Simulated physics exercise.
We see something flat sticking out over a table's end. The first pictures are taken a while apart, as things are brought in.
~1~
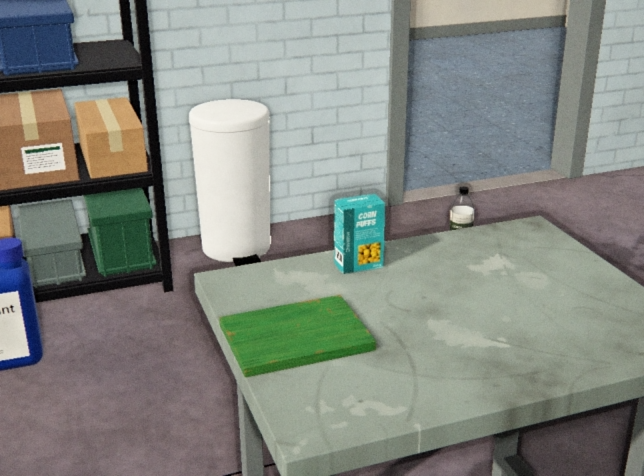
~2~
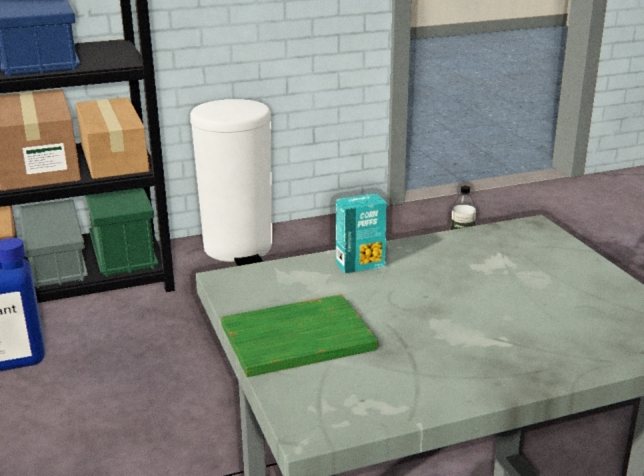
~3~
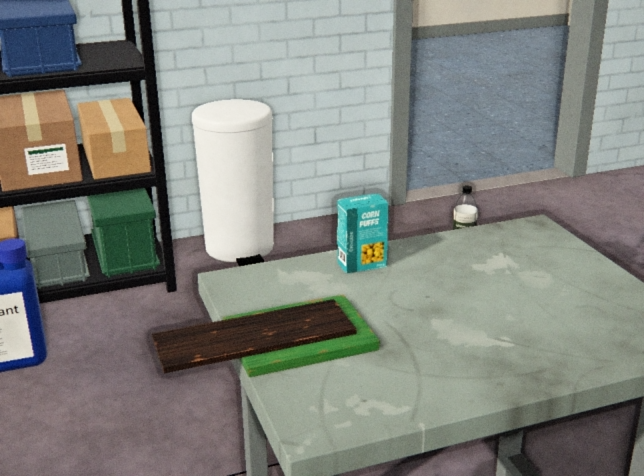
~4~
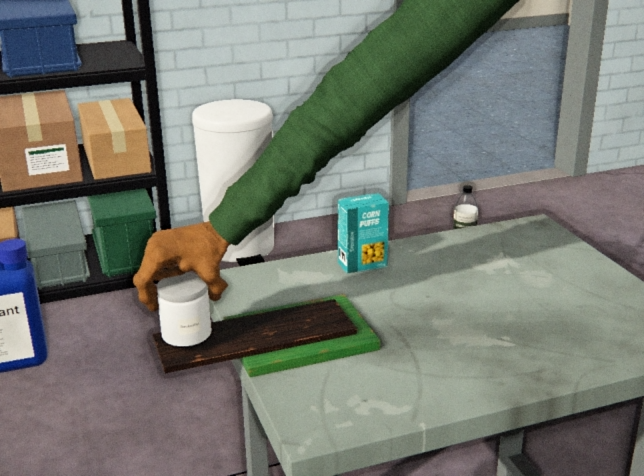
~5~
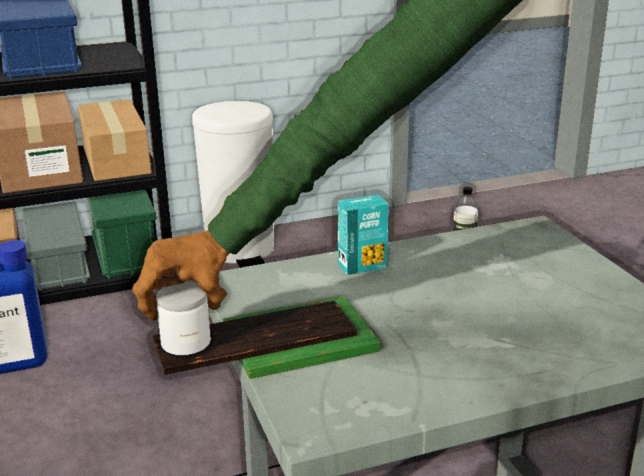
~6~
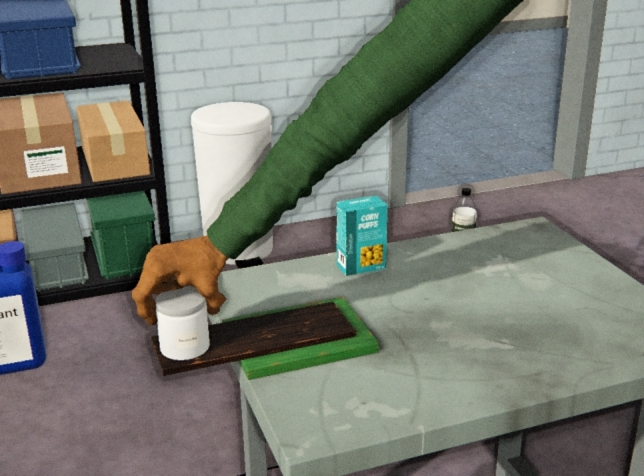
In a storage room, a dark plank appears across a green slab, overhanging the table's left end, and a hand lowers a white jar onto it.
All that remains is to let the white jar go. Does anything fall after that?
The plank comes down.
Then, 0.40 s on from there, white jar now down on the floor or falling; black plank on its side.
Then, 0.60 s on from there, black plank now down on the floor or falling.
Then, 0.80 s on from there, things are still on the move.
In the end, down on the floor or falling, black plank and white jar; the other 2 unmoved. The plank tips off the edge.
